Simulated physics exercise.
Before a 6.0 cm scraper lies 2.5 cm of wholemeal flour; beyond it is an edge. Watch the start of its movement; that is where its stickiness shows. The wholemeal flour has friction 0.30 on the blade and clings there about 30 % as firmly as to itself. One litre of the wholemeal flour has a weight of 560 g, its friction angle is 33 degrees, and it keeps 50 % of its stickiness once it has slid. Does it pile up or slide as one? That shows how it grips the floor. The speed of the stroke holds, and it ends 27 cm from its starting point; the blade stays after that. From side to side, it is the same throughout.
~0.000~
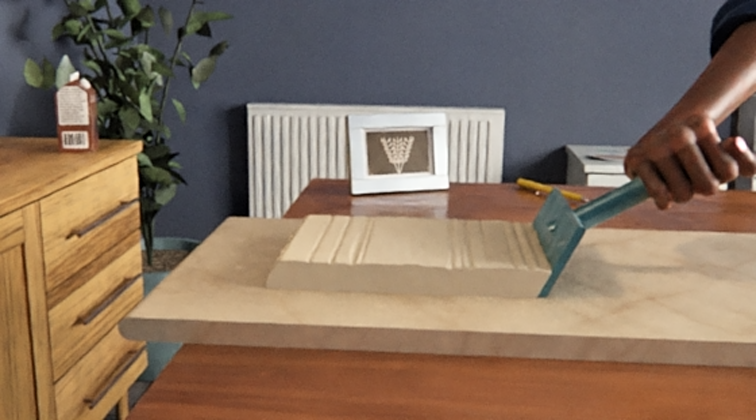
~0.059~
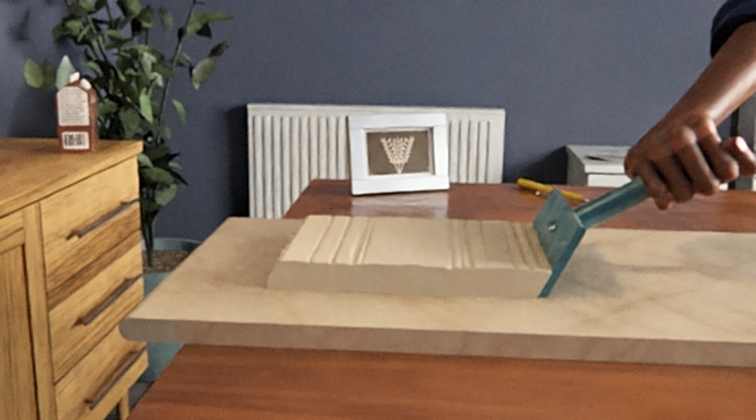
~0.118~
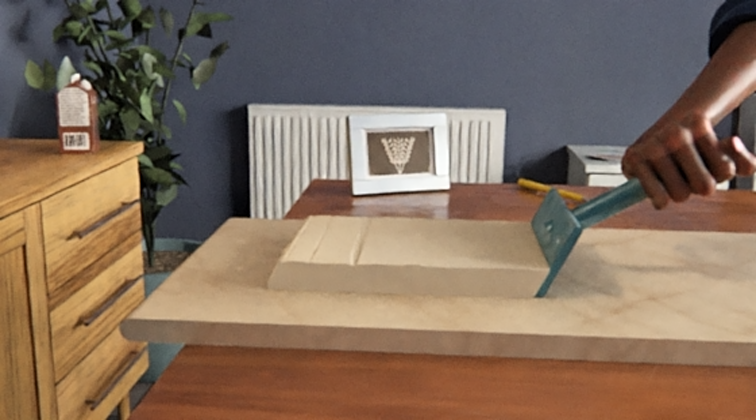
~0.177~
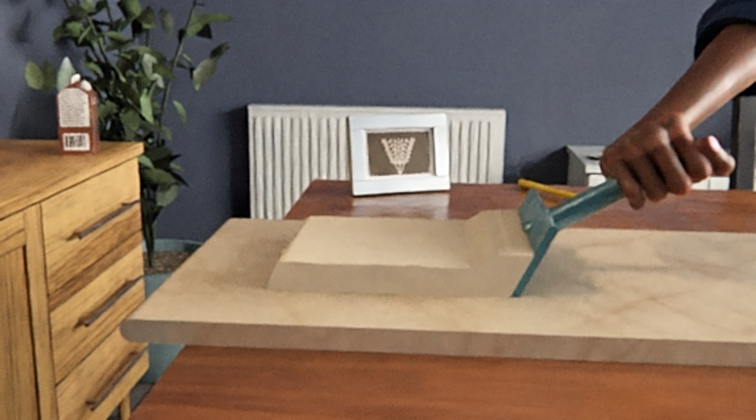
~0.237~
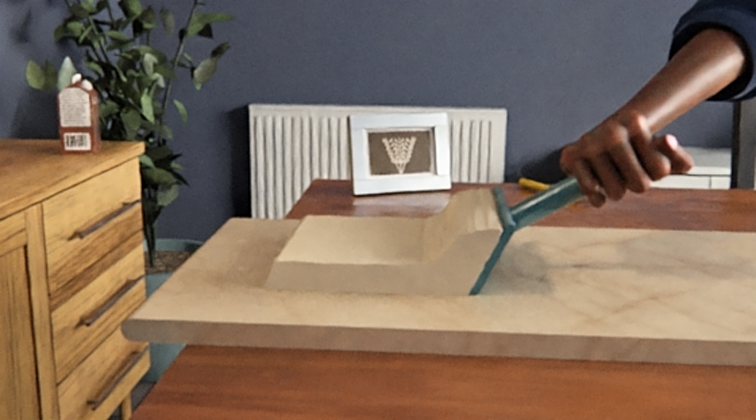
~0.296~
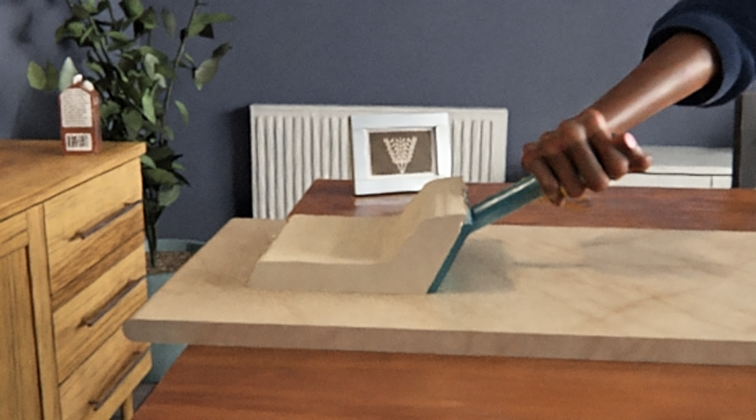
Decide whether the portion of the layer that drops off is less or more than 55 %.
When it's all done, the amount is not reaching 55 percent.
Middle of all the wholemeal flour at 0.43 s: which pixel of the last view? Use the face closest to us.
(273, 263) or thereabouts.
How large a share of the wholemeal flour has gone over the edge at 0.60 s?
16 %.
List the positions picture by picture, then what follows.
The first picture shows foot of the blade at (536, 299), not yet moved; leading edge of the wholemeal flour at (267, 287), piled 2.5 cm high.
The second picture shows foot of the blade at (536, 299), not yet moved; leading edge of the wholemeal flour at (267, 288), piled 2.5 cm high.
The third picture shows foot of the blade at (533, 299), moved 3 mm; leading edge of the wholemeal flour at (268, 288), piled 2.5 cm high.
The fourth picture shows foot of the blade at (509, 298), moved 2.3 cm; leading edge of the wholemeal flour at (268, 289), piled 3.8 cm high.
The fifth picture shows foot of the blade at (467, 296), moved 5.9 cm; leading edge of the wholemeal flour at (265, 283), piled 5.8 cm high.
The sixth picture shows foot of the blade at (425, 294), moved 9.5 cm; leading edge of the wholemeal flour at (248, 288), piled 7.0 cm high.
After 0.43 s, 0 % has gone over the edge.
After 0.60 s, 16 % has gone over the edge.
After 0.76 s, 47 % has gone over the edge.
After 0.92 s, 47 % has gone over the edge.
After 0.98 s, at the end, 47 % has gone over the edge.
